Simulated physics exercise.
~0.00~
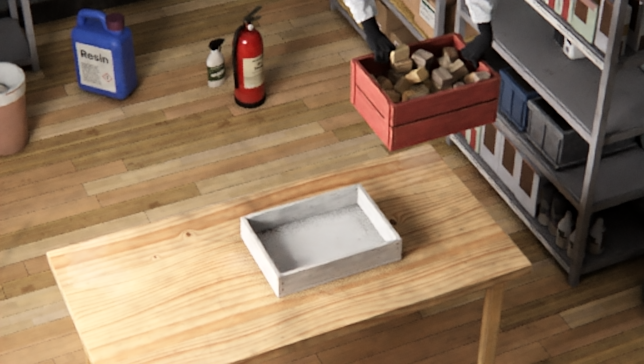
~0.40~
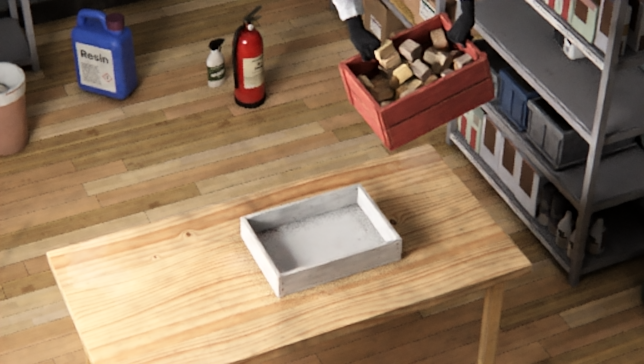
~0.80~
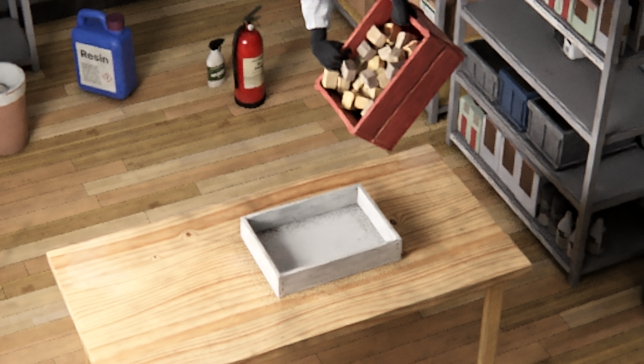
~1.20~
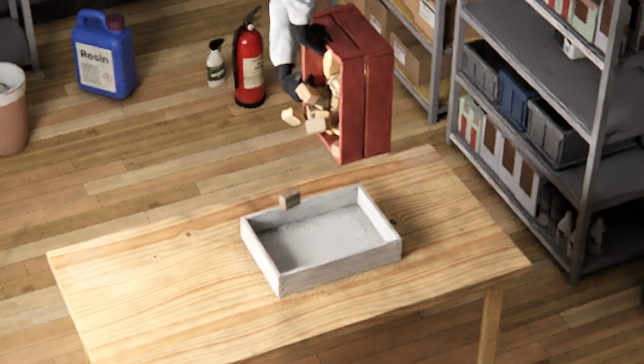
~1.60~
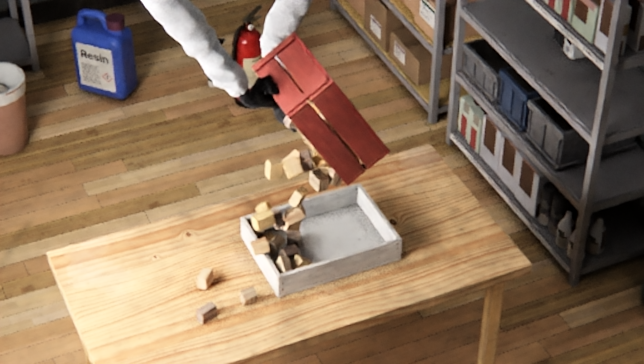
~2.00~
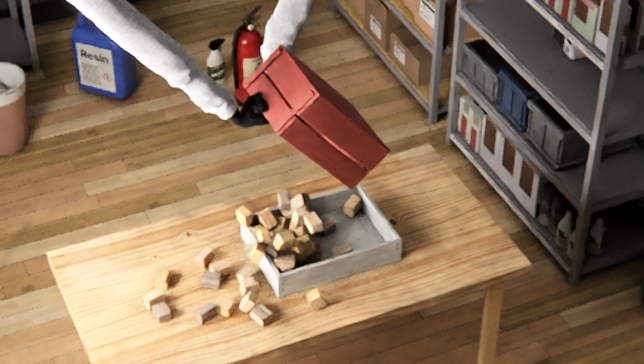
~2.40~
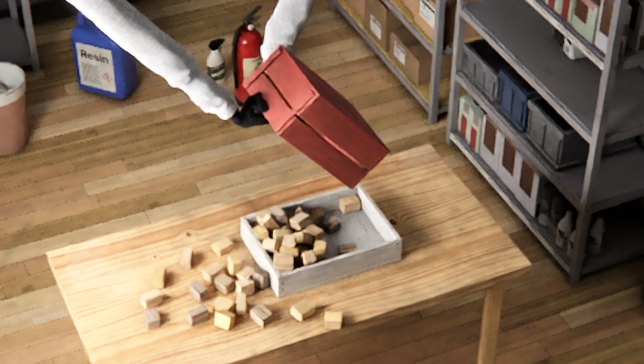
In a storeroom, gloved hands tipping a red box of wooden blocks over a white tray, many landing inside, others scattering across the table.
